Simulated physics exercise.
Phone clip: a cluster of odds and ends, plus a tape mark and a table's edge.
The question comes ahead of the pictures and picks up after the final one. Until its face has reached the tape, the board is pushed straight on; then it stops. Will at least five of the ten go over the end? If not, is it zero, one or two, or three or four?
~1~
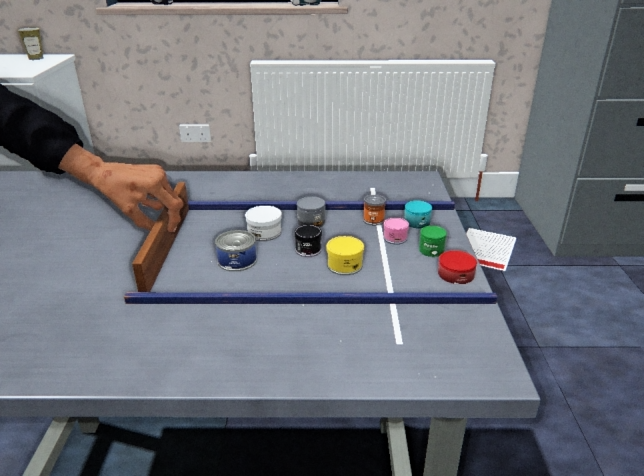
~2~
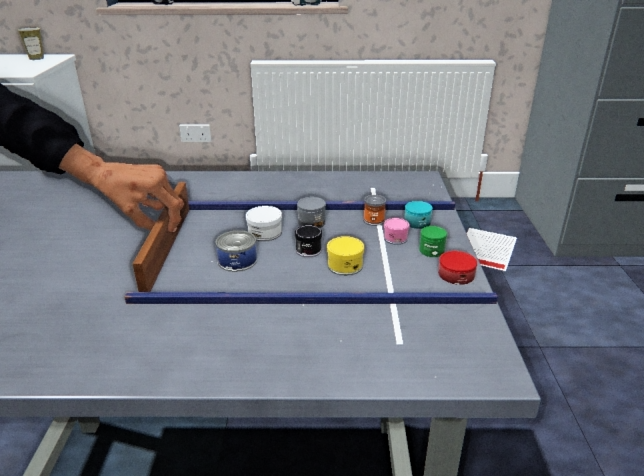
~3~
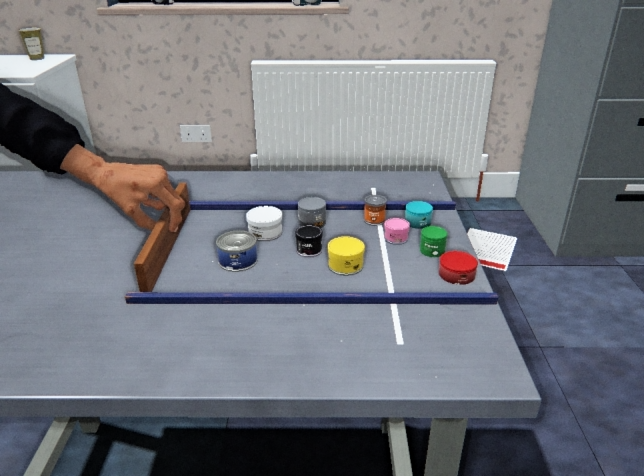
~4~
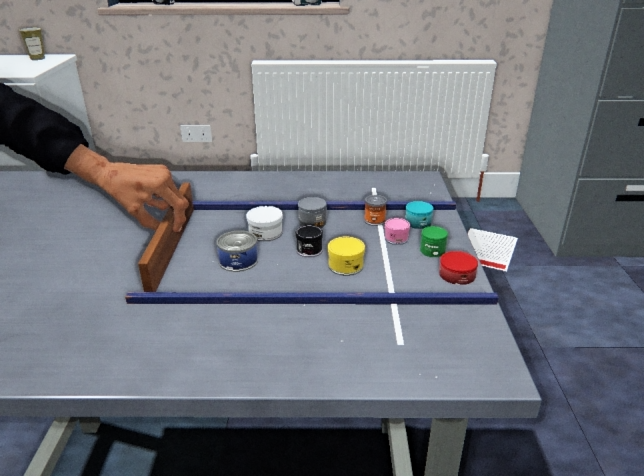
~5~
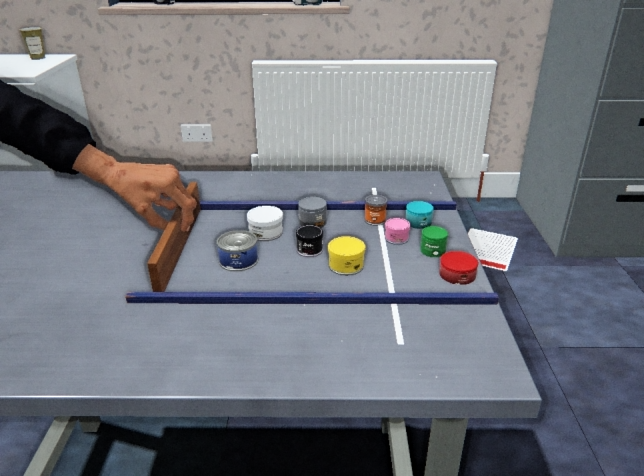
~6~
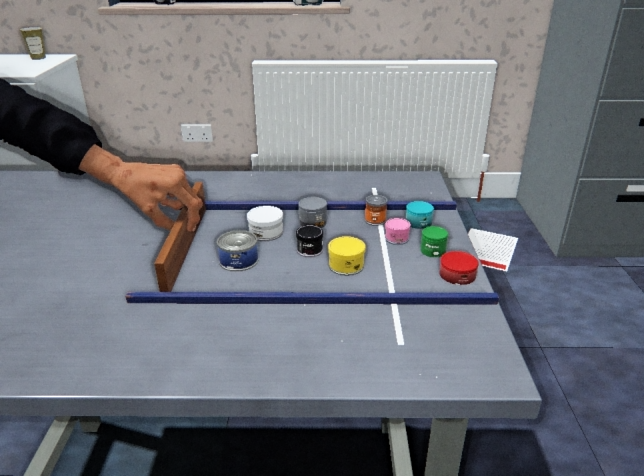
The table is going to keep every piece.
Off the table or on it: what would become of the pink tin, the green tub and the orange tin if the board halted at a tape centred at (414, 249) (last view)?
The pink tin? It is safe. The green tub? It is safe. The orange tin? It is safe.
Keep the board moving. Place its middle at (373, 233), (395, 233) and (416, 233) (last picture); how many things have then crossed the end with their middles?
Place by place: 0, 0 and 1.
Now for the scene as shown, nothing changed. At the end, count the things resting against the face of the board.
I count 3 of them.
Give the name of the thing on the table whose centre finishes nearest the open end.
I'd go with the red tub.
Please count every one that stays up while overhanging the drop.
The answer comes to 1.
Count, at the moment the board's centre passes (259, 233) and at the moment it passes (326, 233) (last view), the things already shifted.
Up to then 2, and up to the other point 5.
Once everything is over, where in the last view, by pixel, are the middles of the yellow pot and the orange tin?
Approximately (441, 267) for one, approximately (418, 211) for the other.
Soon after, none off yet; red tub at rest near (459, 268); green tub at rest near (434, 242); turquoise tub at rest near (419, 215).
At rest, the number that fall off is zero.
